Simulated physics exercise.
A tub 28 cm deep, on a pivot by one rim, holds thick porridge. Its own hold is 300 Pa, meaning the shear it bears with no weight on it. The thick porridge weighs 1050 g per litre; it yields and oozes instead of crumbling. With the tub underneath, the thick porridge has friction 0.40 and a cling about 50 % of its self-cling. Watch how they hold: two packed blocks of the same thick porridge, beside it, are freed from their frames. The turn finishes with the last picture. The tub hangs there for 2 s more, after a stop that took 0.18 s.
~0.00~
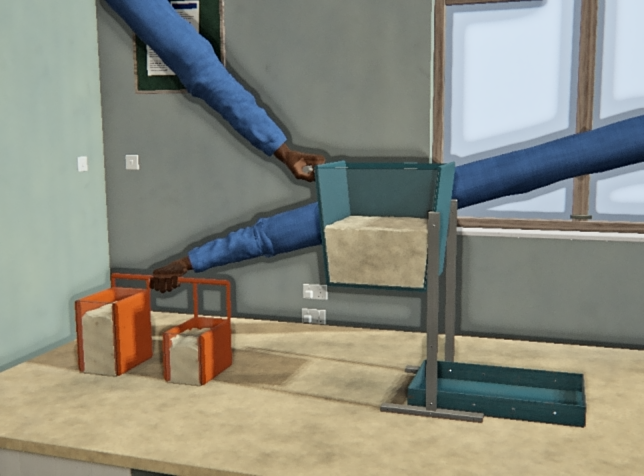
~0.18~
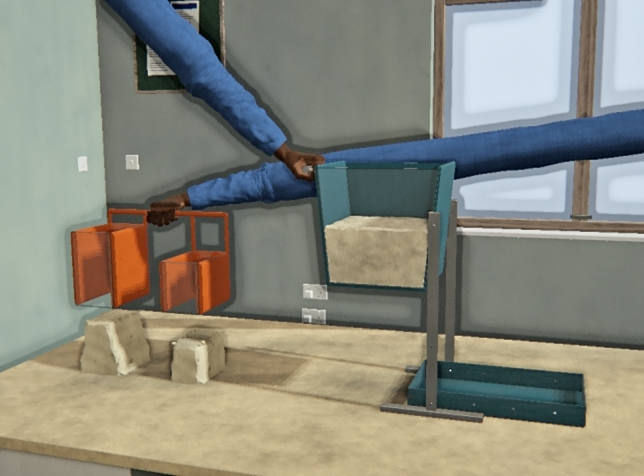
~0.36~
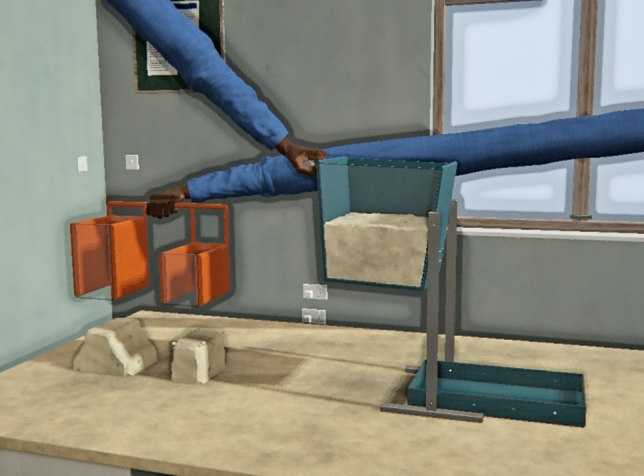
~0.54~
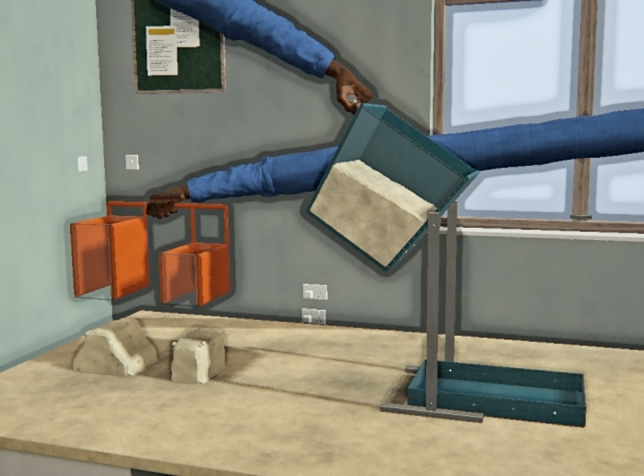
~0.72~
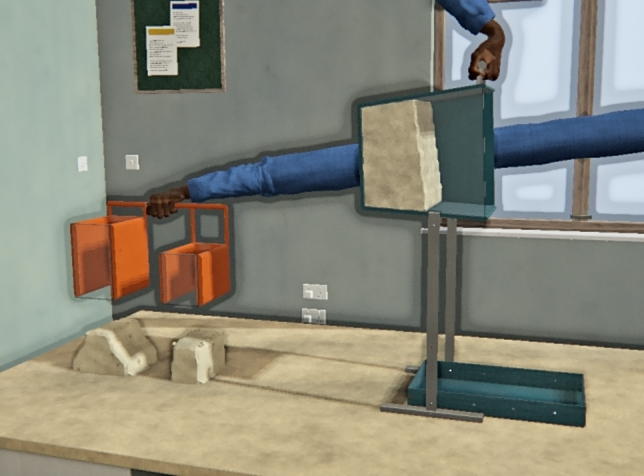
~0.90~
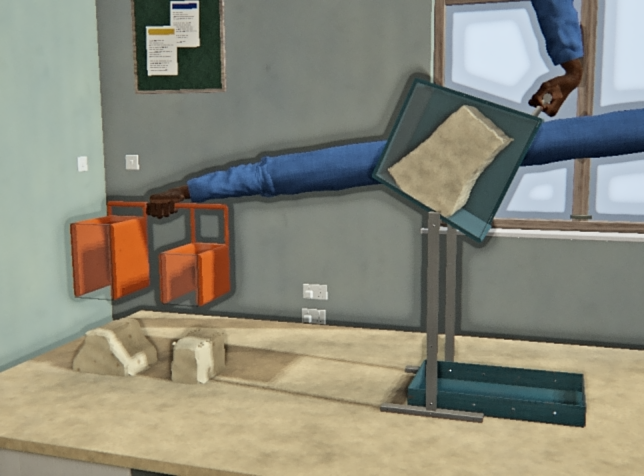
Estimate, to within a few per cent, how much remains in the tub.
Roughly 0 per cent remains in the tub.
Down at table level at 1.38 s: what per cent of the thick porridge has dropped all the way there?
About 100 per cent.
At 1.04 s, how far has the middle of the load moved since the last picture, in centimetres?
The distance comes to some 17 cm.
By 1.04 s, the tub is at 115 degrees and holds 47 %.
By 1.21 s, the tub is at 115 degrees and holds 0 %.
By 1.38 s, the tub is at 115 degrees and holds 0 %.
By 1.55 s, the tub is at 115 degrees and holds 0 %.
By 2.90 s, at the end, the tub is at 115 degrees and holds 0 %.
